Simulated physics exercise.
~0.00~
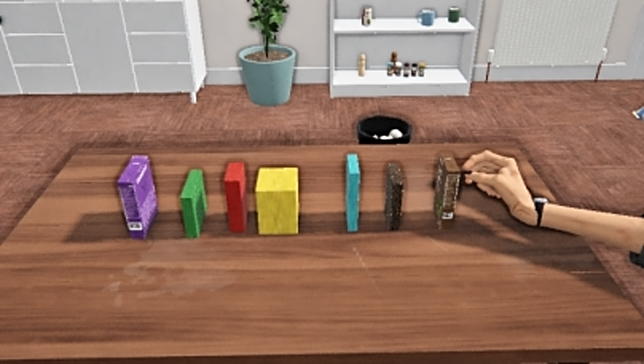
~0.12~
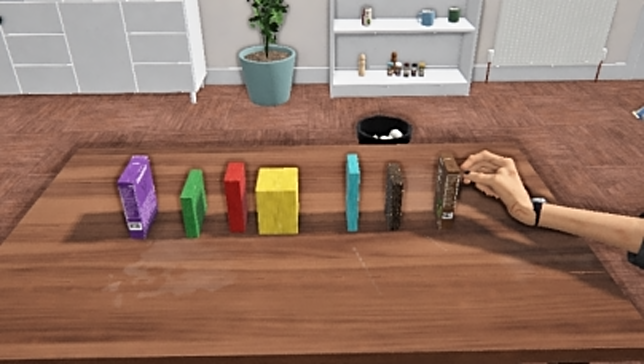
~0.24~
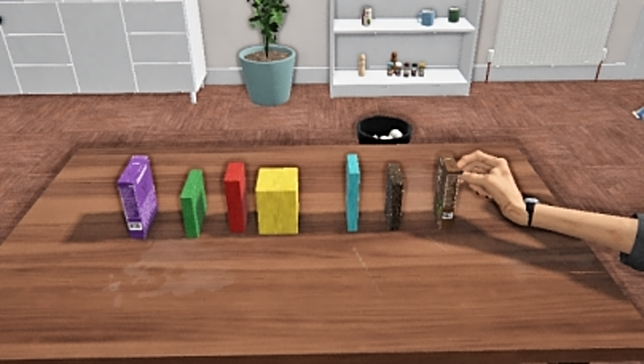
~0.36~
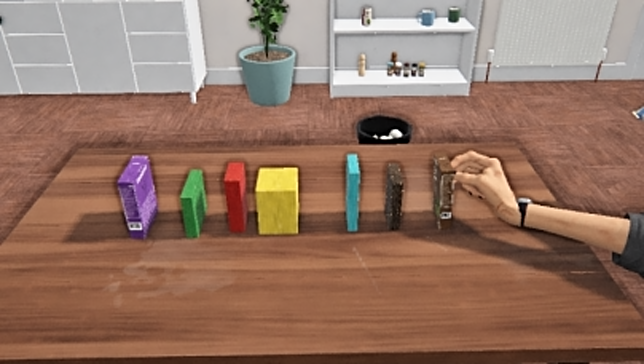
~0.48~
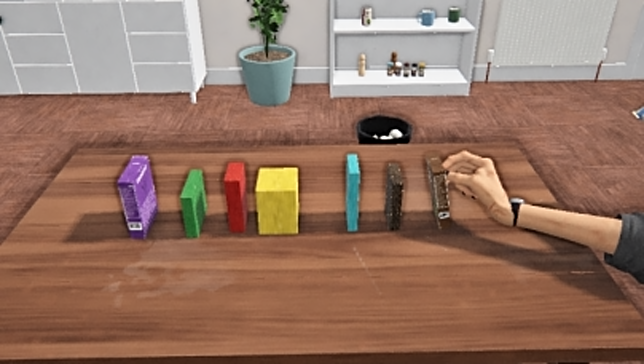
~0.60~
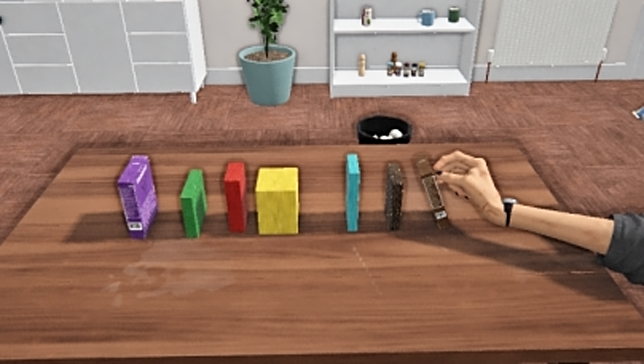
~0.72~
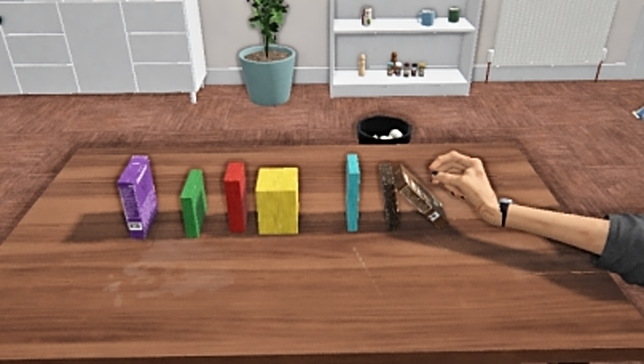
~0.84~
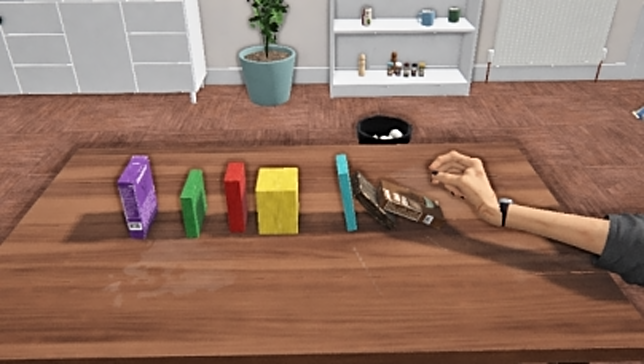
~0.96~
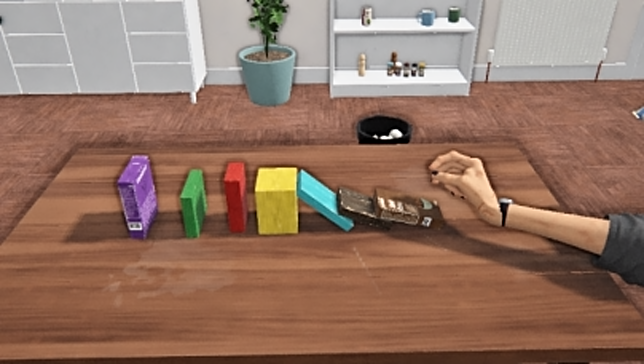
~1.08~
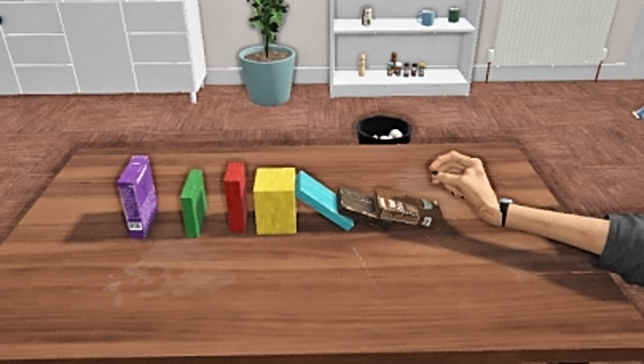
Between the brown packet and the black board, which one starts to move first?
The brown packet moves first, tipping left under the hand while the black board is still upright. The board only starts to tip afterwards.
Wooden tabletop, hand tipping brown packet left, knocking over dark board, then turquoise block, which ends leaning against upright yellow block.
